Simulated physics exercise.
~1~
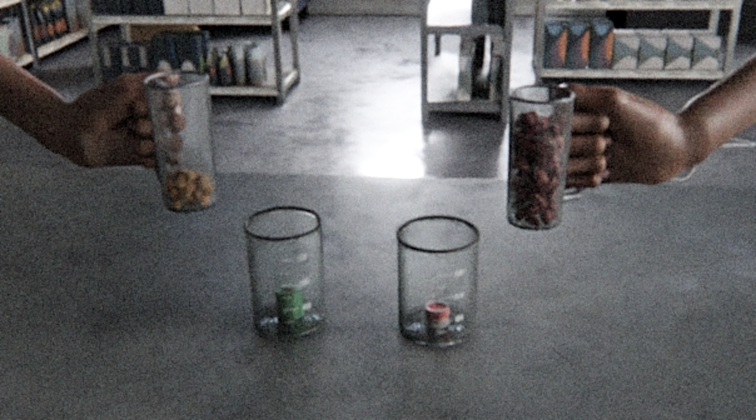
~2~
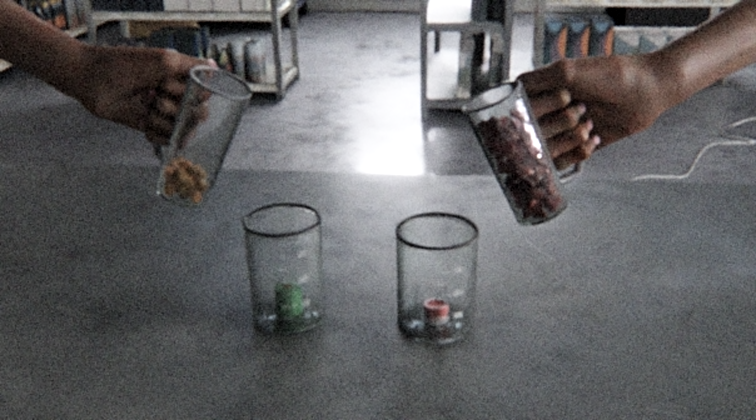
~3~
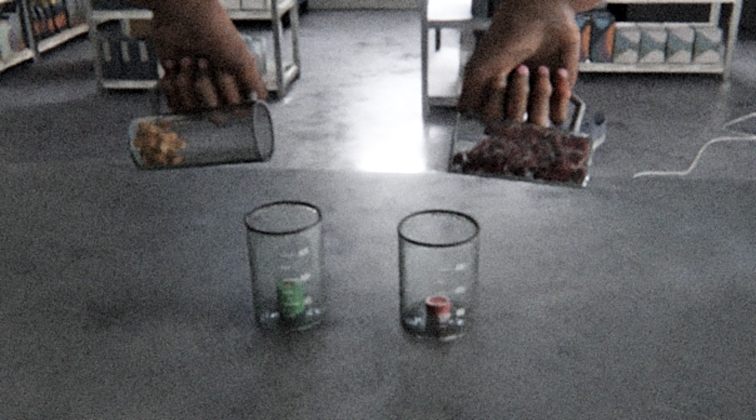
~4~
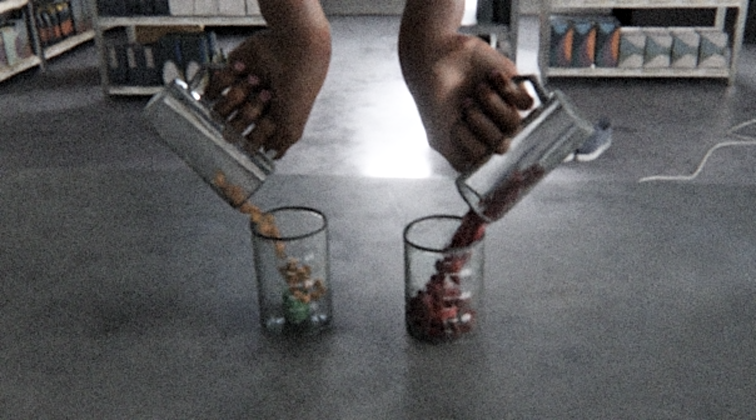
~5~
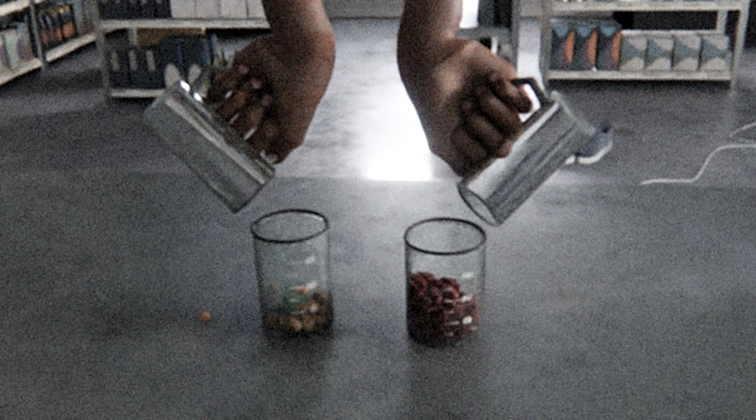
On a grey table in a room with shelves, two hands tipped glass cups over two clear beakers, pouring yellowish pieces onto a green object, which still showed at the end, and more dark red pieces over a small red one, which ended up covered.
